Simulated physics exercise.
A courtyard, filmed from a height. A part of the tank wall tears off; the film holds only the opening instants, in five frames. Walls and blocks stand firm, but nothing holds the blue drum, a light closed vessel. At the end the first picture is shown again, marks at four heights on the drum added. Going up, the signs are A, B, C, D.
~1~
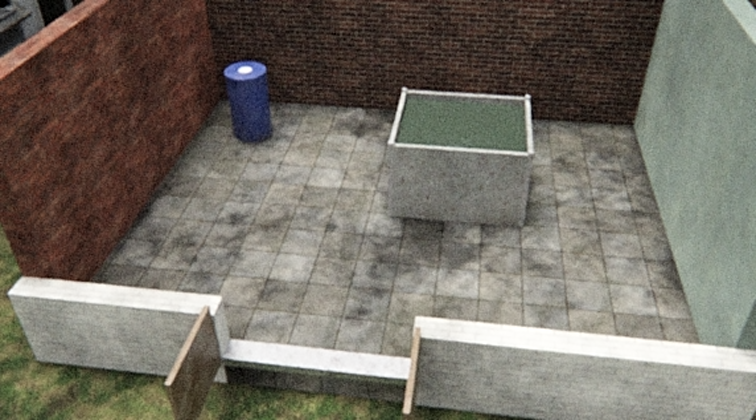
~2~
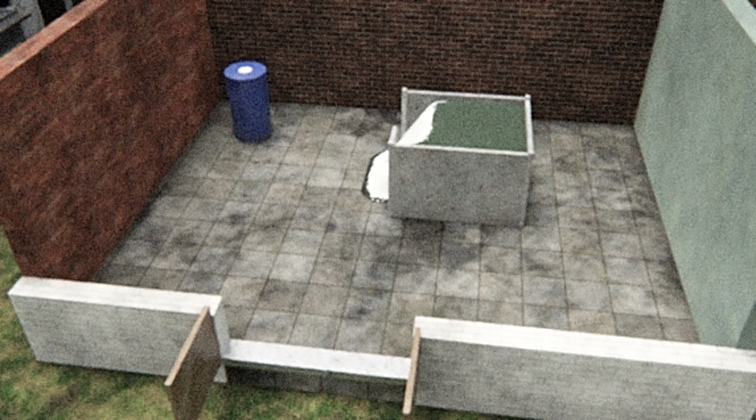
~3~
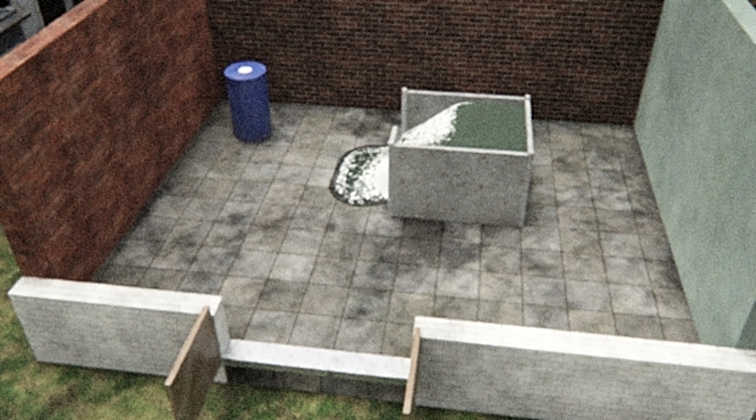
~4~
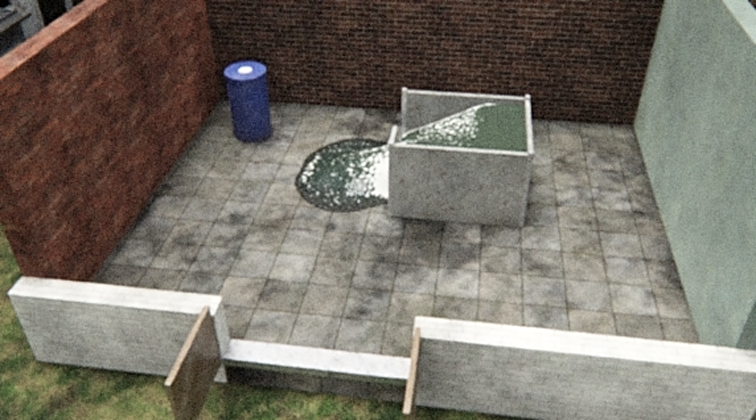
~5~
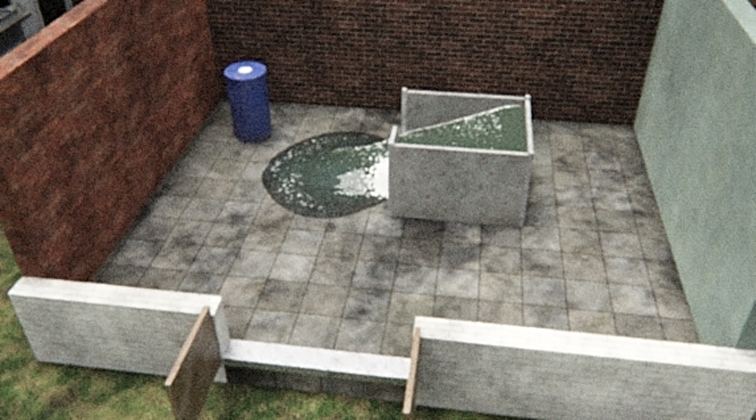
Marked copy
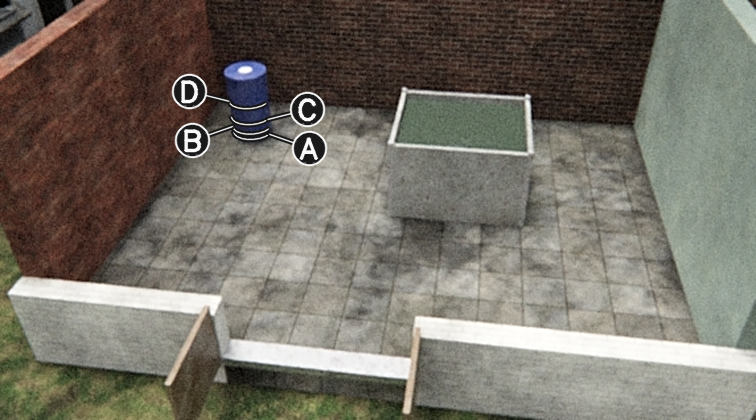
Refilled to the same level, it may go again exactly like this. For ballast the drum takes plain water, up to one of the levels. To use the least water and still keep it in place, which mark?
The limit is D.
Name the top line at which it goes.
C it is.
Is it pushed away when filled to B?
Yes, it does.
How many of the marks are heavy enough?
One of them.
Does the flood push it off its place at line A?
Yes, that goes wrong.
On the marked copy, A at (247, 139); B at (246, 134); C at (245, 124); D at (243, 108); from the bottom up A, B, C, D.
With A, it is pushed about its own width away.
With B, it is pushed about twice its own width away.
With C, it is pushed about twice its own width away.
With D, it does not move.
